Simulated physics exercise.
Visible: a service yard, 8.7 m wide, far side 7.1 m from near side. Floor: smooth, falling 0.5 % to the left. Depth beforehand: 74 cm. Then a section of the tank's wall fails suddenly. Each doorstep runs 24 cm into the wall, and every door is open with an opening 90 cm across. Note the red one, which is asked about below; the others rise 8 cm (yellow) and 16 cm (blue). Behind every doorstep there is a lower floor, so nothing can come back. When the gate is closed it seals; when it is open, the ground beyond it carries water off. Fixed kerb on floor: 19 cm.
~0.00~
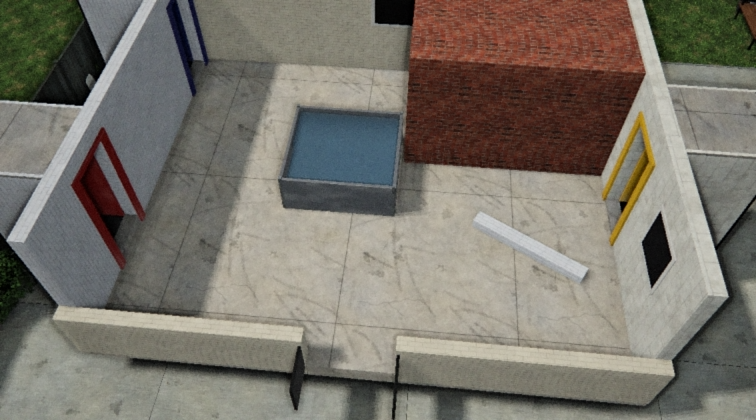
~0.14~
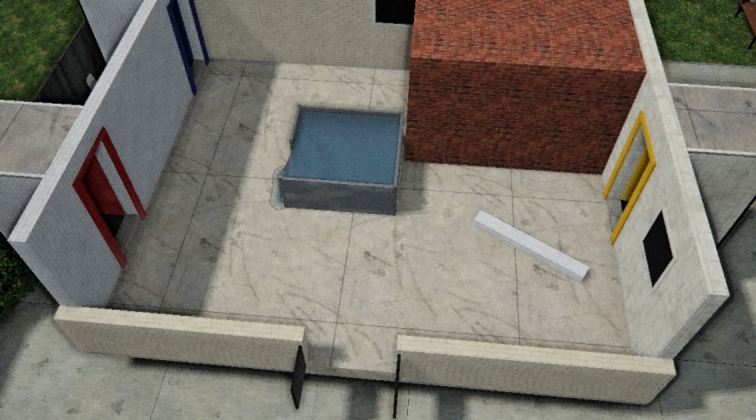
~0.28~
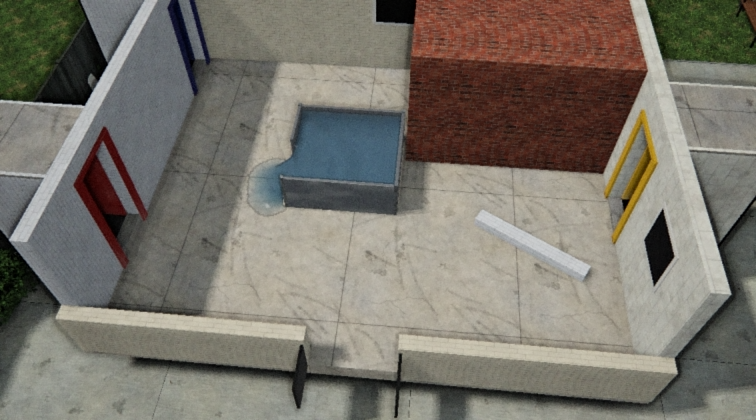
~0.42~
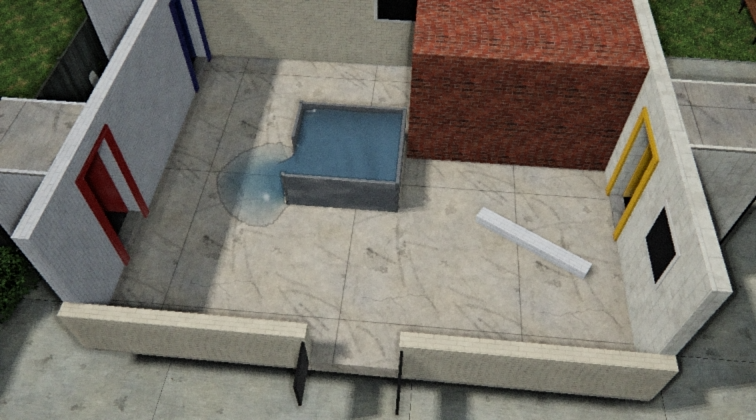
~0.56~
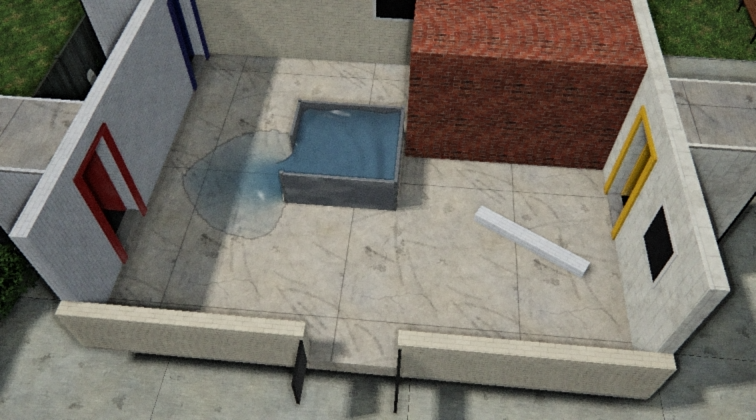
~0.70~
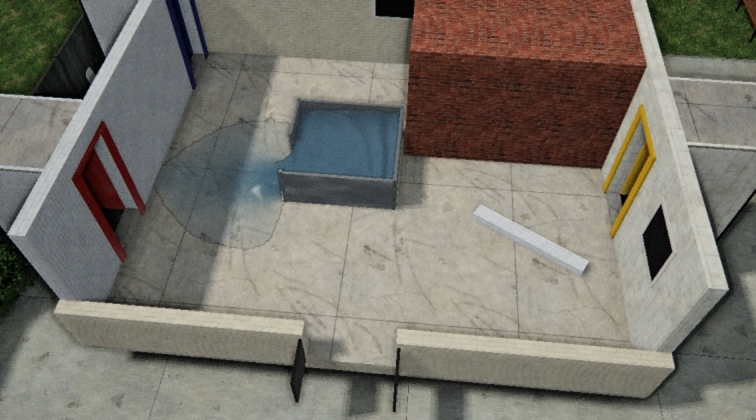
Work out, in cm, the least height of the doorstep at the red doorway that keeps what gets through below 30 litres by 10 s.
It would have to be about 19 cm high.
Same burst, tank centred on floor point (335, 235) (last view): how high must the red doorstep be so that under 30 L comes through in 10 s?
It must be around 27 cm tall.
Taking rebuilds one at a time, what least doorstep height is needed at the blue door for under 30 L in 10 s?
Blue: 9.5 cm.
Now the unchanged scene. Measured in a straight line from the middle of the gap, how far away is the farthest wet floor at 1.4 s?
Around 3.4 m out.
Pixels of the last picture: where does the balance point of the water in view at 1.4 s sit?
Look at about (299, 171) in the last view.
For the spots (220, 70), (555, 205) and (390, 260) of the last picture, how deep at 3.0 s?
Around 6 cm, 0 cm and 0 cm.
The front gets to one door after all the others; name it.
That would be the yellow door, last of all.
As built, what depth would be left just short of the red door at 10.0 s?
It works out to about 8.0 centimetres deep.
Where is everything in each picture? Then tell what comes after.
Still water, 74 cm deep, in the tank at (344, 147); the red door at (114, 207) is dry, in the first frame.
The front is at (277, 177), 0.4 m from the gap at (290, 176); 0.2 m2 of floor is wet, 74 cm left at the back, in the second frame.
The gap is at (292, 178), the front 0.8 m out at (252, 181); the back of the tank holds 74 cm, in the third frame.
The front is at (221, 184), 1.4 m from the gap at (293, 176); 2.1 m2 of floor is wet, 74 cm left at the back, in the fourth frame.
Water pours out at (292, 174) and has run 2.0 m, to (188, 182); about 5 cm deep outside, 69 cm at the back, in the fifth frame.
Water pours out at (290, 173) and has run 2.6 m, to (157, 179); about 4 cm deep outside, 63 cm at the back; the red door at (115, 201), 3.1 m from the gap, is still 0.9 m from the nearest water, in the sixth frame.
After 1.4 s water covers 20 % of the floor, deepest (42 cm) near (285, 186); 25 cm at the red door, 0 litres in over its 20 cm doorstep.
After 3.0 s water covers 30 % of the floor, deepest (33 cm) near (97, 326); 20 cm at the red door, 20 litres in over its 20 cm doorstep.
After 10.0 s water covers 90 % of the floor, deepest (12 cm) near (337, 67); 8 cm at the red door, 21 litres in over its 20 cm doorstep.
At the red door as built, the water arrived by 1.1 s and peaked near 28 cm at 1.8 s.
Run again over the same 10 s with other heights there, 42 litres in over 17 cm, 10 litres over 22.5 cm. The limit of 30 litres is kept from about 19 cm up.
